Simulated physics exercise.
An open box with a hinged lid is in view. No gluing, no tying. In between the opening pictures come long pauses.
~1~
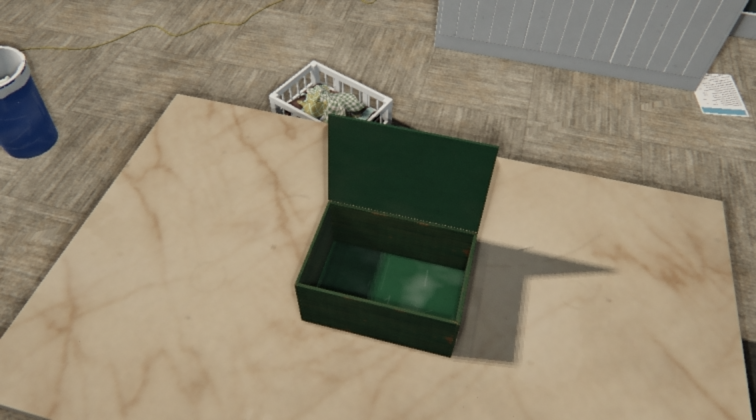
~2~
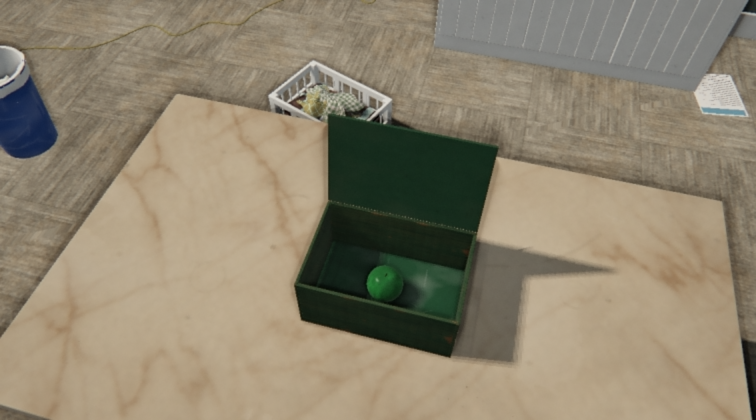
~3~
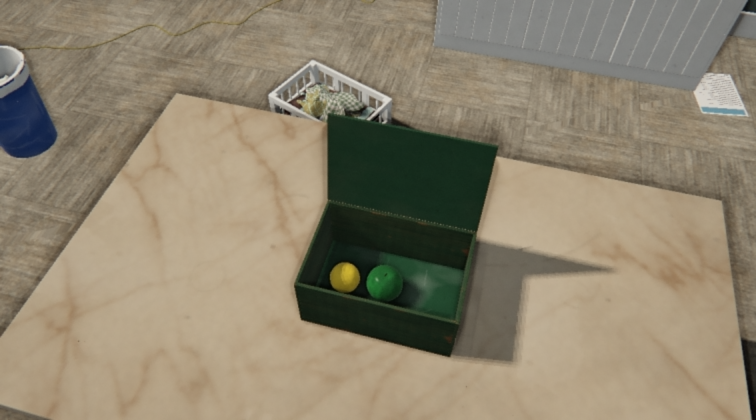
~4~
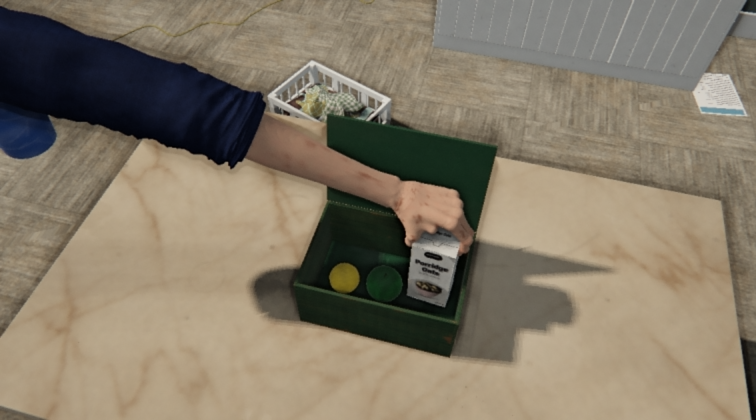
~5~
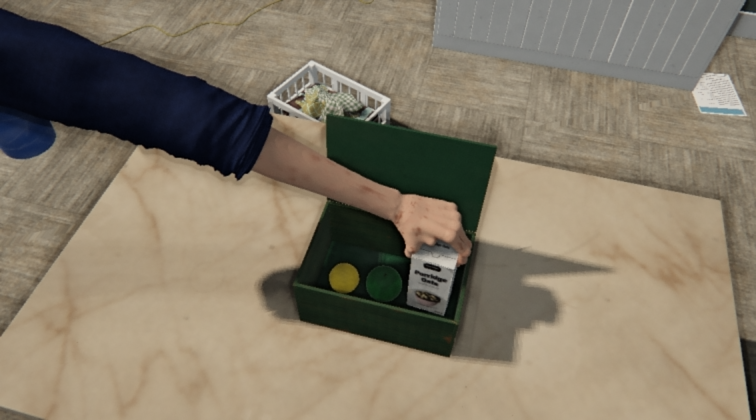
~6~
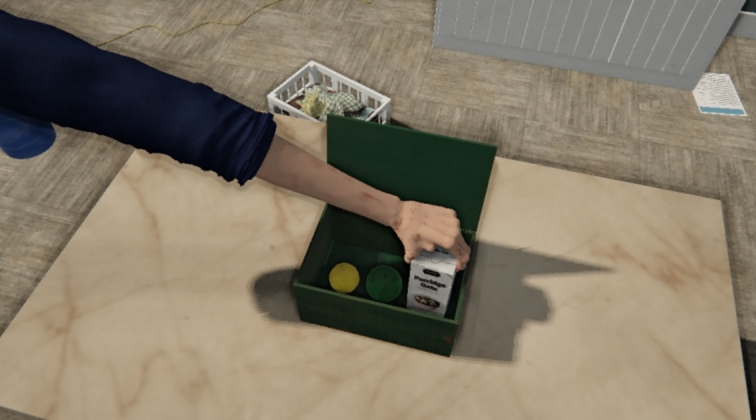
To begin with, an open green box with a hinged lid sits empty on a marble-patterned tabletop. A green apple appears inside, then a round yellow object shows to its left. A hand reaches in from the left and lowers a white carton into the box's right side, still gripping it.
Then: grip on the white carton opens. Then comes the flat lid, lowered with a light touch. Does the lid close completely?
My guess is the lid stays open.
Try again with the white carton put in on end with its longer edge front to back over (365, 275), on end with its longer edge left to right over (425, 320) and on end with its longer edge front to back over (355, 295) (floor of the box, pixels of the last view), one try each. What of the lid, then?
The lid lowers completely the first time, is kept raised the second time and lowers completely the third time.
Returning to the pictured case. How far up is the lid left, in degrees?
Around 35 degrees.
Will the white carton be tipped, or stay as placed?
Well, the white carton stays just as set.
Then, 1.10 s after the last picture, lid starting down.
Then, 1.50 s after the last picture, lid 65° above the rim.
Then, 1.80 s after the last picture, lid 37° above the rim.
At rest, lid 33° above the rim; all 3 in place. Seen from the same camera at the end, white carton near (432, 280).
